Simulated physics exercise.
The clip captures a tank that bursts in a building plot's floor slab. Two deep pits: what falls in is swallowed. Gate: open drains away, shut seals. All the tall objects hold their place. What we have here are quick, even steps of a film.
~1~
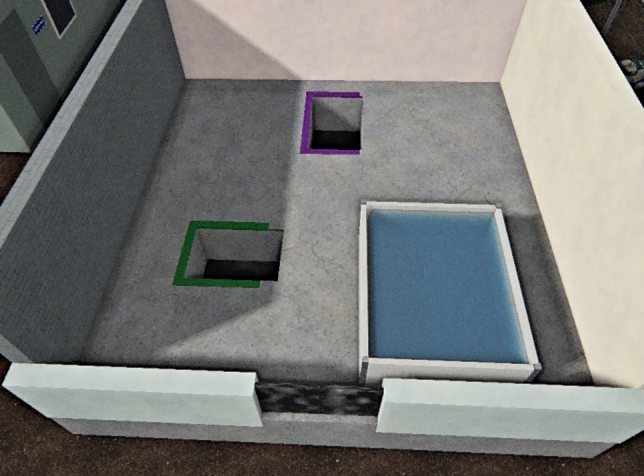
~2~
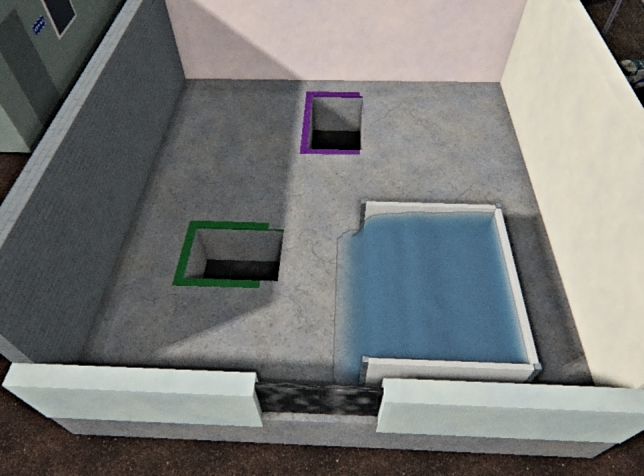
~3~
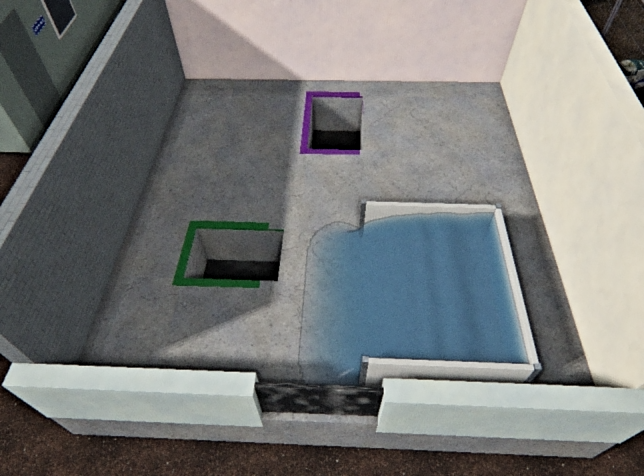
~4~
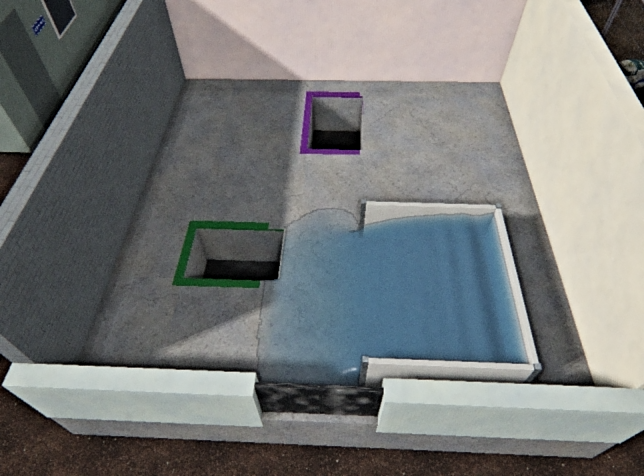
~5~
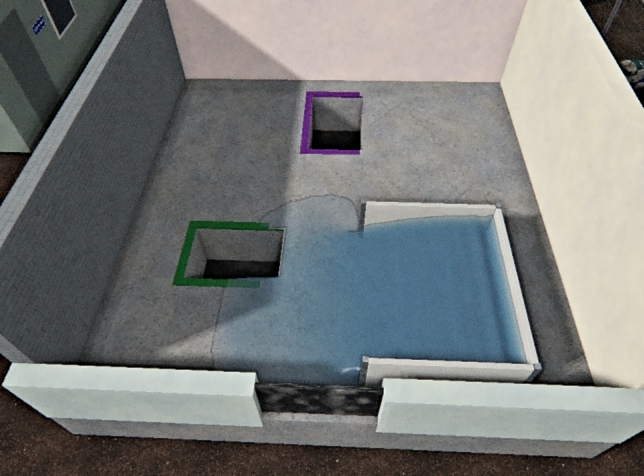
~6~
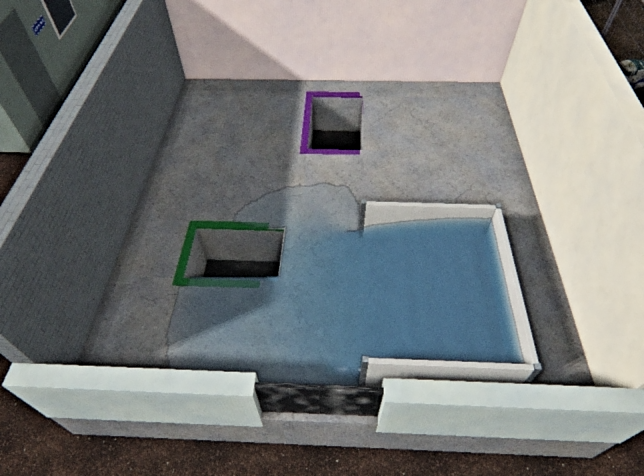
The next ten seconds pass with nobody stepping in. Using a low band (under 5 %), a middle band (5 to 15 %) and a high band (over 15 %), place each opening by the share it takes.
The gate is in the low band; the purple pit is in the middle band; the green pit is in the high band.
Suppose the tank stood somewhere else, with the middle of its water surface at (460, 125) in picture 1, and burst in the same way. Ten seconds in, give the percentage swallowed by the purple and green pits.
Shares - purple: 60 in a hundred; green: 15 in a hundred.
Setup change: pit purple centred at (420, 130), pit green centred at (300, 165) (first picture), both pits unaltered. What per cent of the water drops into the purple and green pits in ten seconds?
The purple pit ends up with 14 per cent, the green pit with 25 per cent.
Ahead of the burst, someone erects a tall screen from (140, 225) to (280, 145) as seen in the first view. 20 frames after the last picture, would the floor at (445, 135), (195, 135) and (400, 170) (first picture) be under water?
Spared; swamped; spared.
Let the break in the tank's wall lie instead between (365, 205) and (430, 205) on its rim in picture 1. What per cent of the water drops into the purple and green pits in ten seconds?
The purple pit gets 40 per cent and the green pit 2 per cent.
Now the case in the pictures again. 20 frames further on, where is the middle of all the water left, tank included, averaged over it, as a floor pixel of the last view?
Near (236, 265).
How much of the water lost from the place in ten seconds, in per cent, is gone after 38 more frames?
Around 75 percent.
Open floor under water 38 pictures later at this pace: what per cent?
By my count, 60 percent.
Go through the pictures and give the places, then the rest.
In the first picture, still water in the open tank at (438, 278).
In the second picture, the front is at (358, 232), out from the gap at (364, 295).
In the third picture, water pours out at (364, 296) and has run to a hidden place.
In the fourth picture, water pours out at (364, 297) and has run to (309, 219).
In the fifth picture, water pours out at (364, 297) and has run to (291, 206).
In the sixth picture, the front is at (175, 355), out from the gap at (364, 297).
A moment on, water covers 30 % of the floor; the gate 0 %, the purple pit 0 %, the green pit 12 %.
Next, water covers 40 % of the floor; the gate 0 %, the purple pit 0 %, the green pit 22 %.
Then, water covers 45 % of the floor; the gate 0 %, the purple pit 0 %, the green pit 31 %.
Later, water covers 60 % of the floor; the gate 0 %, the purple pit 4 %, the green pit 44 %.
In the end, water covers 65 % of the floor; the gate 0 %, the purple pit 13 %, the green pit 52 %.
